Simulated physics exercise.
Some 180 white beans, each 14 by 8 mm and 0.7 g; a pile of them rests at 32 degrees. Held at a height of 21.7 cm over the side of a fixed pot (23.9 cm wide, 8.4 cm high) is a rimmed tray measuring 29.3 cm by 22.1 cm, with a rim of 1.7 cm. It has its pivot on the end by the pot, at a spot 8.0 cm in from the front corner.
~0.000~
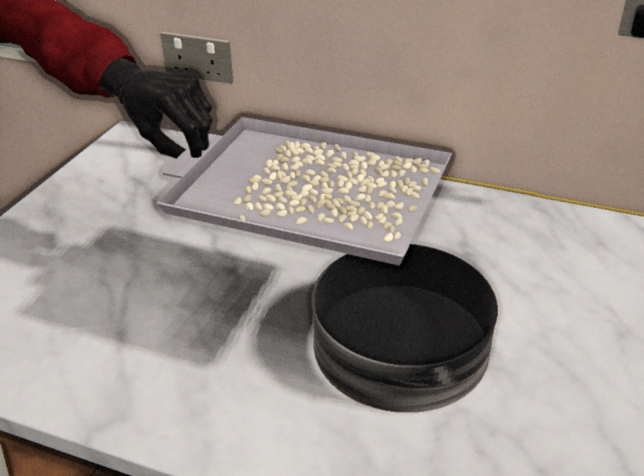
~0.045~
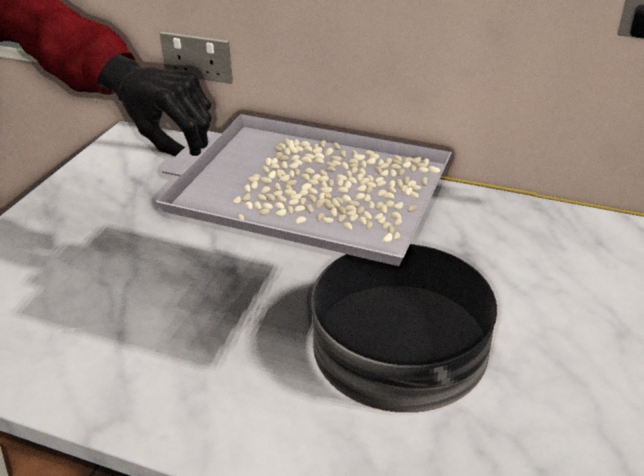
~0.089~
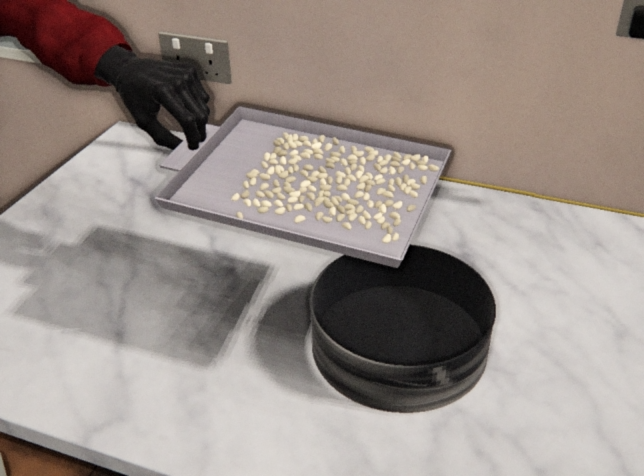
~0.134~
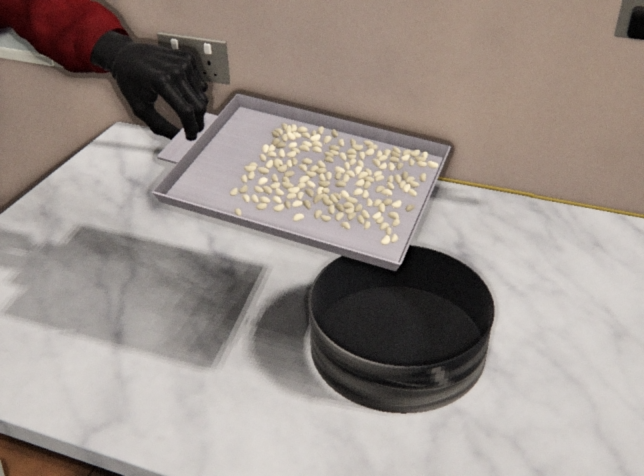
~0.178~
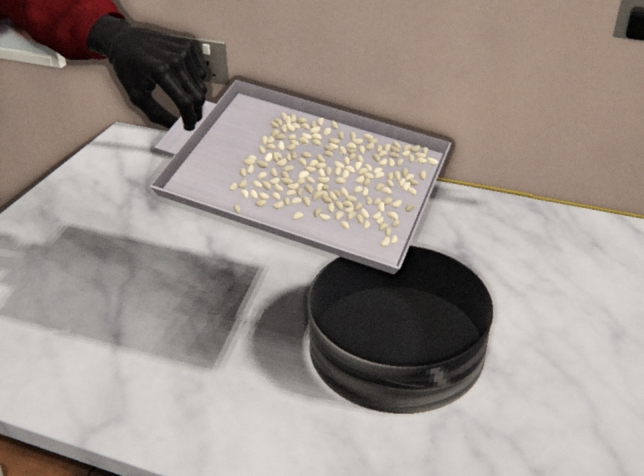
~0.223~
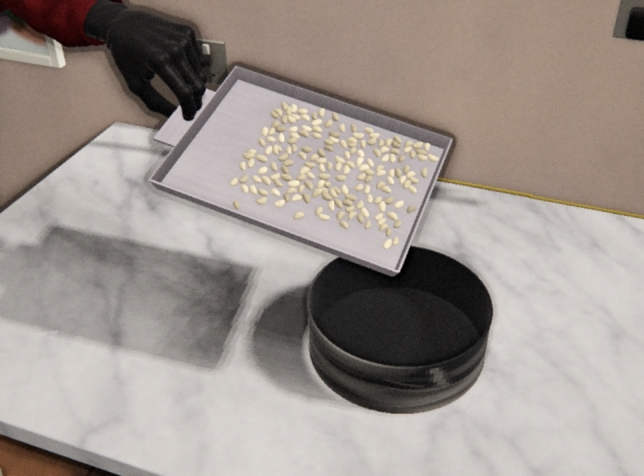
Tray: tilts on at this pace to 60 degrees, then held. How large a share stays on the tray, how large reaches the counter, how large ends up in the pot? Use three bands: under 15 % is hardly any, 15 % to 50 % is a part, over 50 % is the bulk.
Shares - tray: A part; counter: A part; pot: A part.
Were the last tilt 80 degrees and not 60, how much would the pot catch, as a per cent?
Roughly 65 percent.
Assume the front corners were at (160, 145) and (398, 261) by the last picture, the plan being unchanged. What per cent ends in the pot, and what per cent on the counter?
The pot gets 40 and the counter 20.
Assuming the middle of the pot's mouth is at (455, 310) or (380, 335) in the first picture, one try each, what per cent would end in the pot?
The shares would be near 35 and 75 per cent respectively.
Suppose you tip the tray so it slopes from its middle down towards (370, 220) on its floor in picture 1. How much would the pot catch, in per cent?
I'd say close to 25 %.
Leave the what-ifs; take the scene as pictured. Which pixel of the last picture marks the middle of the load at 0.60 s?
At about (374, 229).
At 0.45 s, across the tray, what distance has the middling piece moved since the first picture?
By then it sits near 4 cm from where it began.
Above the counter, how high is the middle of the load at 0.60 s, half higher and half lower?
Roughly 24 cm.
After 0.45 s, tilt 38 degrees; the tray holds 100 %, the pot 0 %.
After 0.60 s, tilt 53 degrees; the tray holds 100 %, the pot 0 %.
After 0.88 s, tilt 60 degrees; the tray holds 45 %, the pot 15 %.
By 2.7 s all is still; tray 25 %, counter 35 %, pot 35 %.
